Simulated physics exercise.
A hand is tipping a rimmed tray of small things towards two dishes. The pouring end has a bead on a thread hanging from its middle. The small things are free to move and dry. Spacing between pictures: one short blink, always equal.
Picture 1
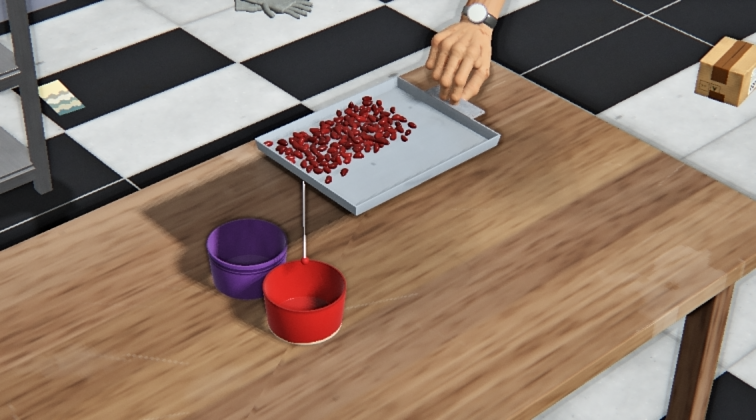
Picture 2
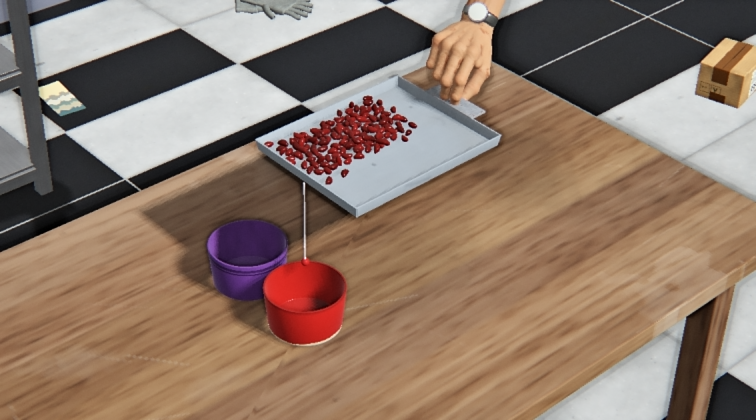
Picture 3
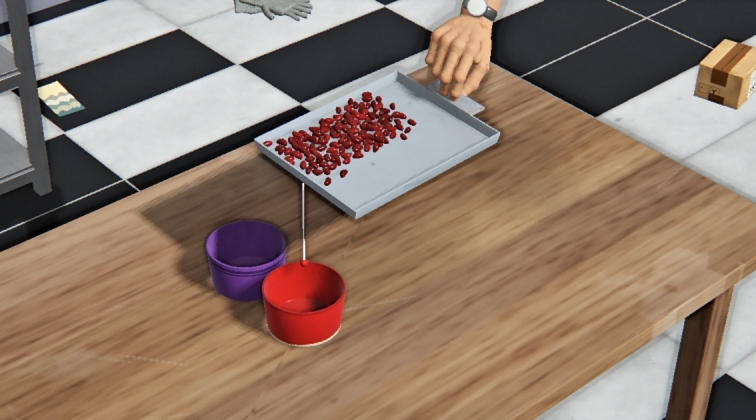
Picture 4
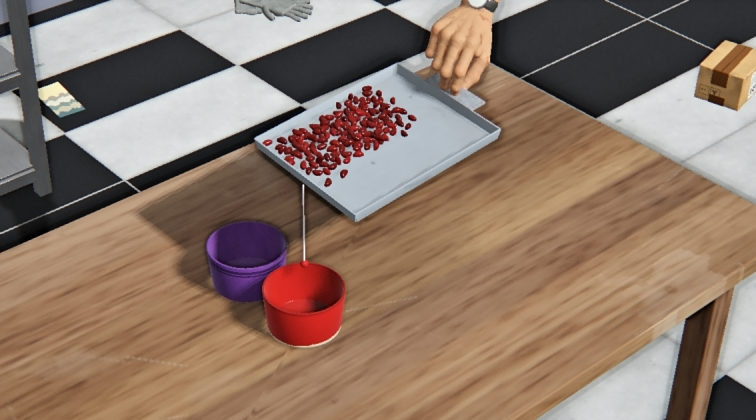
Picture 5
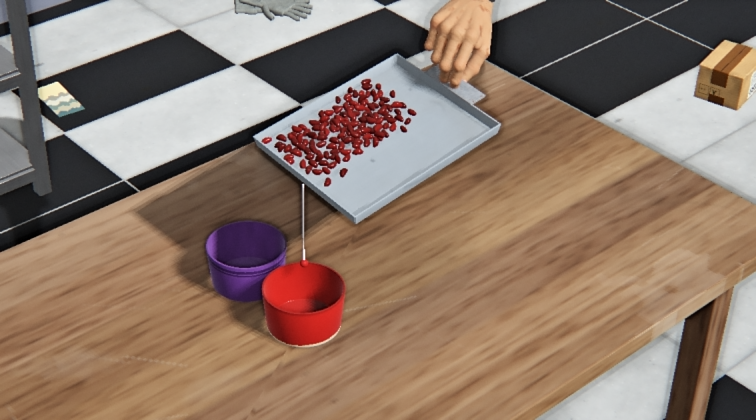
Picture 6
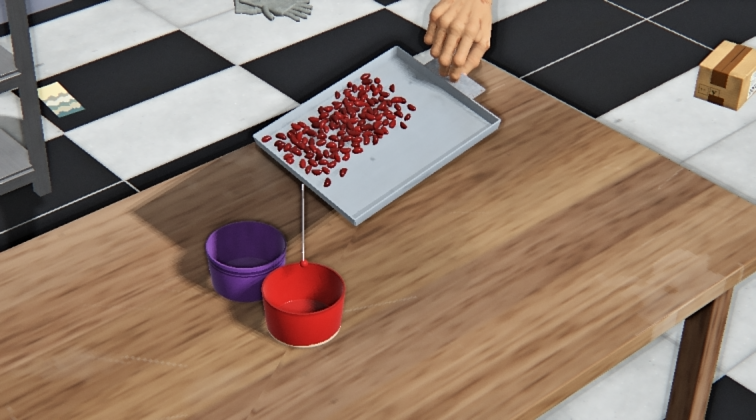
The clip shows a hand gradually raising the far end of a gray tray of red beans above a wooden table, increasing its tilt, while the beans stay bunched together and the purple and red dishes remain in place.
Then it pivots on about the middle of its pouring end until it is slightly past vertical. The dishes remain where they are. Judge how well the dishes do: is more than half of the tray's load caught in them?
No, less than half is caught.
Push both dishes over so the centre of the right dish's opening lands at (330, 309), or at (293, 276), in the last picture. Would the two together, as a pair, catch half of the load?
In the first position past half, in the second shy of half.
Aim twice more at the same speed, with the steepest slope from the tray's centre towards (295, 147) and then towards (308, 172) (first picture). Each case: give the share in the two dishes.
I'd put it at some 70 % and then some 60 %.
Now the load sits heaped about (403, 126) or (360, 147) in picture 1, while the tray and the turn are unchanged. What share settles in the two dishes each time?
About 20 and 40 per cent.
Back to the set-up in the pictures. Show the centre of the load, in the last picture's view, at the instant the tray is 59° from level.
Somewhere near pixel (341, 178).
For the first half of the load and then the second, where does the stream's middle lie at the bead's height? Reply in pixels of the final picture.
The early half goes through (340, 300), the late half through (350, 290).
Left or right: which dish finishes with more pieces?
The fuller one is the right side.
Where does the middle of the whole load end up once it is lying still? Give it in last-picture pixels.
The centre settles at about (340, 347).
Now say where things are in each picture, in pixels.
The first picture shows corners of the pouring end (258, 139) and (357, 205), level; middle of the load (344, 138), kidney beans; left dish (216, 273); right dish (273, 317); bead on its thread (305, 261).
The second picture shows corners of the pouring end (259, 140) and (357, 207), level; middle of the load (348, 132).
The third picture shows corners of the pouring end (258, 139) and (356, 209), tipped barely, lowest at the right corner; middle of the load (347, 131).
The fourth picture shows corners of the pouring end (258, 138) and (356, 212), tipped a little, lowest at the right corner; middle of the load (347, 128).
The fifth picture shows corners of the pouring end (257, 137) and (355, 215), tipped a little, lowest at the right corner; middle of the load (346, 124).
The sixth picture shows corners of the pouring end (256, 136) and (355, 217), tipped a little, lowest at the right corner; middle of the load (346, 121); left dish (215, 275); right dish (272, 320).
Just after the last frame, tray tipped steeply; almost all on the tray; just a few outside both; about a tenth in the air.
A moment on, tray tipped right over; roughly a third on the tray; about a tenth in the right dish; roughly a quarter outside both; roughly a quarter in the air.
Further on, tray tipped past a quarter turn; roughly a third in the right dish; roughly two thirds outside both.
When it is over, tray tipped past a quarter turn; roughly a third in the right dish; not one in the left dish; roughly two thirds outside both.
